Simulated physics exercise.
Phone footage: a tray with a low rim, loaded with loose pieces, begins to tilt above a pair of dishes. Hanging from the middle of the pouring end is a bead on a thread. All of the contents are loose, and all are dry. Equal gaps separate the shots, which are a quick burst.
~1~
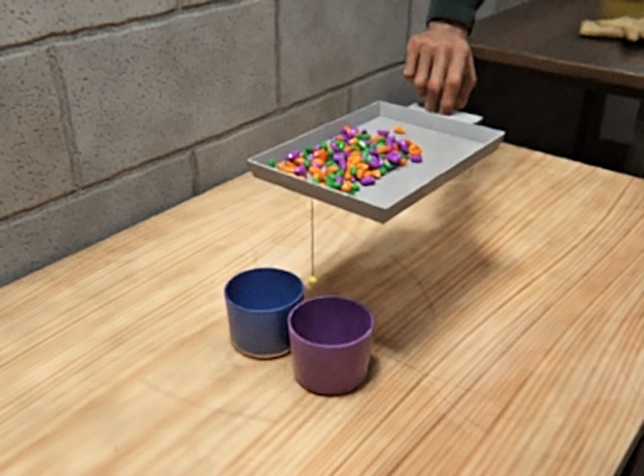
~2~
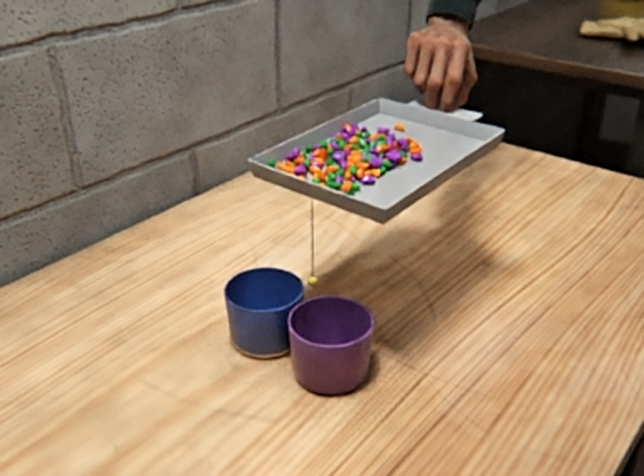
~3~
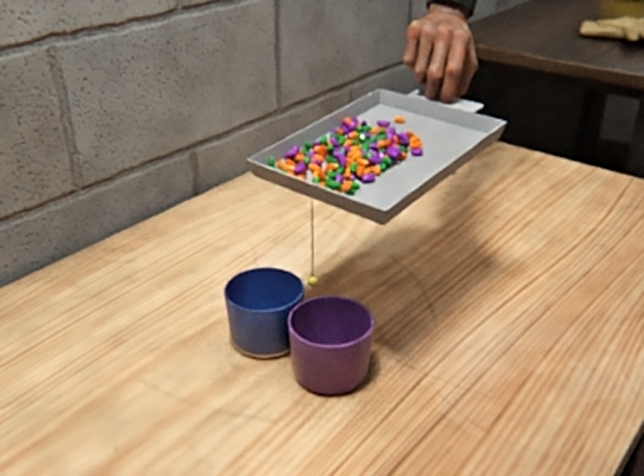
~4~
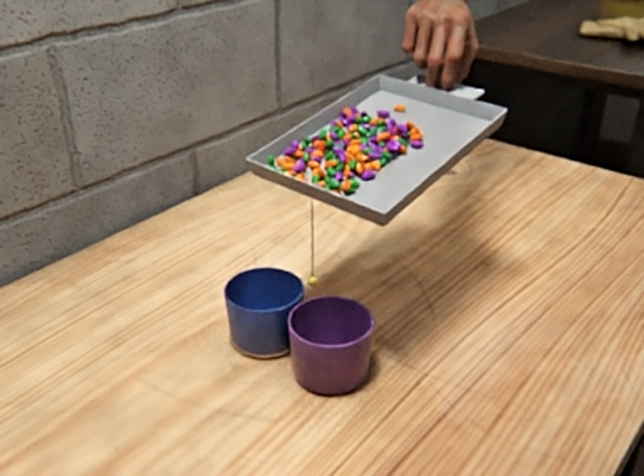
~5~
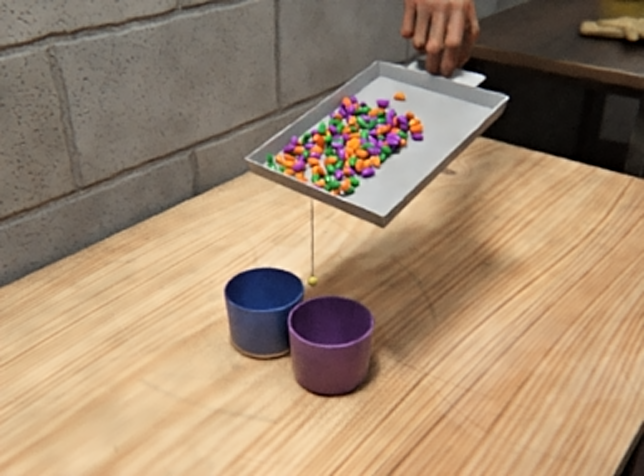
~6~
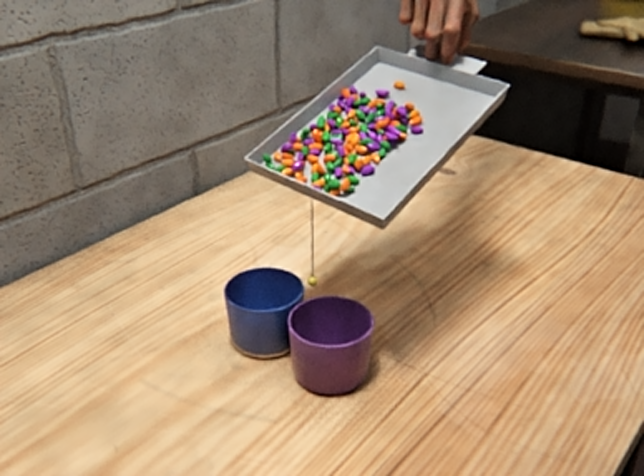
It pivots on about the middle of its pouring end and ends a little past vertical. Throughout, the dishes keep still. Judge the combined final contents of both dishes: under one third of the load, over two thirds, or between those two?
Judged together: Between one third and two thirds.
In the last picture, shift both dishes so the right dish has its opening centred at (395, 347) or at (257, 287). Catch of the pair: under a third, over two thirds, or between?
First attempt: The middle third; second attempt: Less than a third.
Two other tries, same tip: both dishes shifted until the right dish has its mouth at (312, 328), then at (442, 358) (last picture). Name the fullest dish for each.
The one on the right side, and then the one on the left side.
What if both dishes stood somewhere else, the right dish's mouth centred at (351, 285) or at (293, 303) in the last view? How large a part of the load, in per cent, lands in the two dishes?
In order: 0 percent and 20 percent.
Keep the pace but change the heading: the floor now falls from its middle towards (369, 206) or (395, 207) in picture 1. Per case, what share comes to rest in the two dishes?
The first try gives close to 50 per cent, the second close to 40 per cent.
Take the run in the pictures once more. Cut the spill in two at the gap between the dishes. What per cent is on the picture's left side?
Left share: Close to 70 %.
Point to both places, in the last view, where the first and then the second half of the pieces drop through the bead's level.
I'd say around (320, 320) at first, then around (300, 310).
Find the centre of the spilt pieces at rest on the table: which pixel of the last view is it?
Estimate: About (252, 402).
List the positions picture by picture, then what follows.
Corners of the pouring end at (253, 160) and (384, 206), level; middle of the load at (353, 160), jelly beans; left dish at (238, 327); right dish at (304, 362); bead on its thread at (313, 281), in the first frame.
Corners of the pouring end at (253, 160) and (384, 206), level; middle of the load at (353, 159), in the second frame.
Corners of the pouring end at (252, 159) and (384, 207), tipped barely, lowest at the right corner; middle of the load at (353, 155), in the third frame.
Corners of the pouring end at (251, 158) and (383, 210), tipped a little, lowest at the right corner; middle of the load at (352, 149), in the fourth frame.
Corners of the pouring end at (250, 158) and (383, 212), tipped a little, lowest at the right corner; middle of the load at (352, 144), in the fifth frame.
Corners of the pouring end at (250, 158) and (382, 214), tipped clearly, lowest at the right corner; middle of the load at (351, 139); left dish at (238, 327); right dish at (304, 362), in the sixth frame.
Soon, tray tipped steeply; all on the tray.
A while on, tray tipped right over; most on the tray; a small part in the right dish; a stray few in the left dish; a stray few outside both; a small part in the air.
Towards the end, tray tipped past a quarter turn; about half in the right dish; a small part in the left dish; about half outside both.
Finally, tray tipped past a quarter turn; about half in the right dish; a small part in the left dish; about half outside both.
